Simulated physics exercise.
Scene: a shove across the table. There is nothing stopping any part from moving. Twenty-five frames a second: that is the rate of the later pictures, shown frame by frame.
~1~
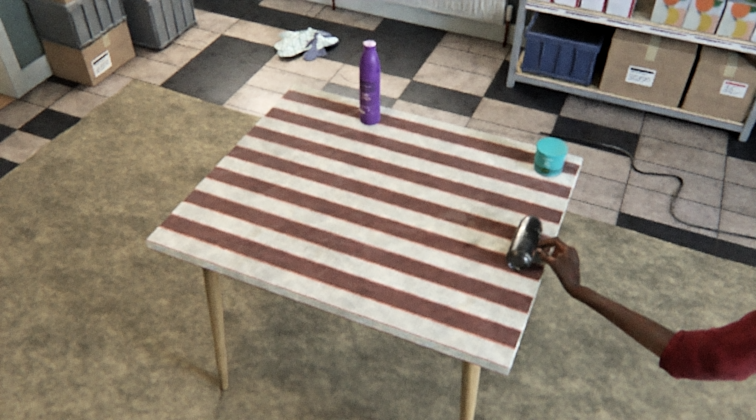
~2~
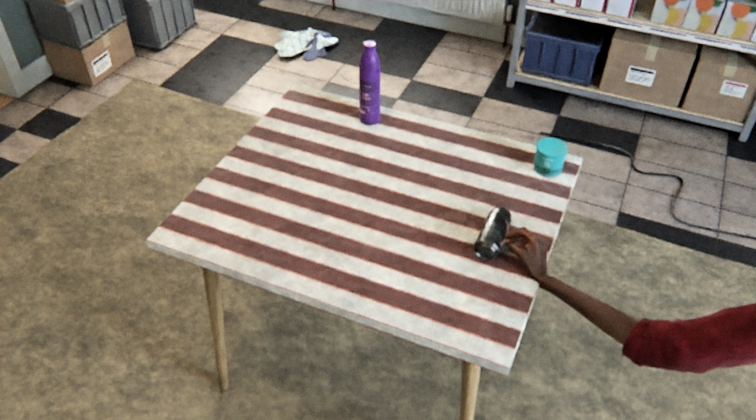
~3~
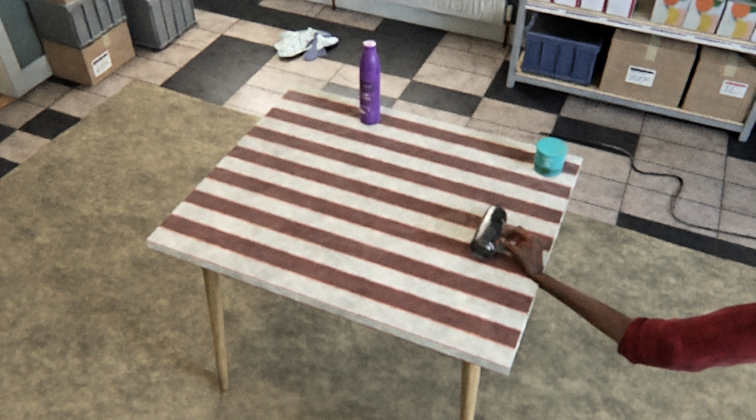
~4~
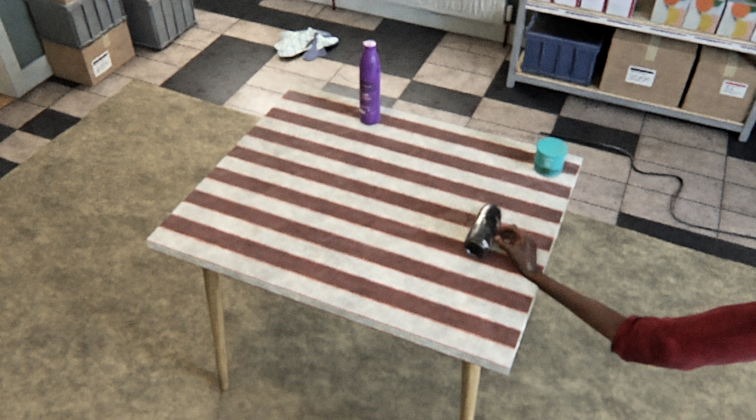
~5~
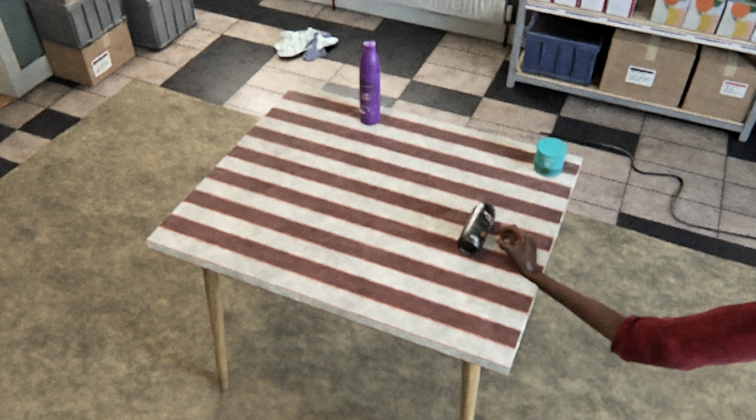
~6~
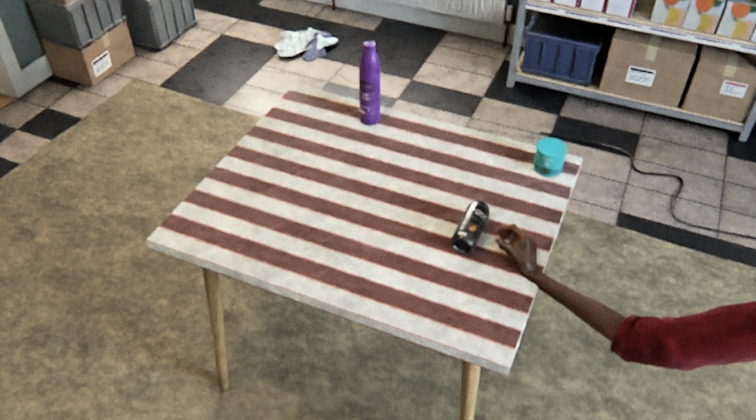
On a striped table in a room with checkered flooring, a hand pushes a black can leftward, then stays back as the can rolls slightly farther left, while a purple bottle and a teal container remain still.
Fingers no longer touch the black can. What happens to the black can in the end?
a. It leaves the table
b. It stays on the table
Answer: B.
Then, 0.10 s after the last picture, black can rolled about its own width near (457, 223).
Then, 0.30 s after the last picture, black can rolled well along near (435, 216).
Then, 0.60 s after the last picture, black can rolled well along near (414, 210).
At rest, moved from the start, black can. Seen from the same camera at the end, black can near (409, 208).
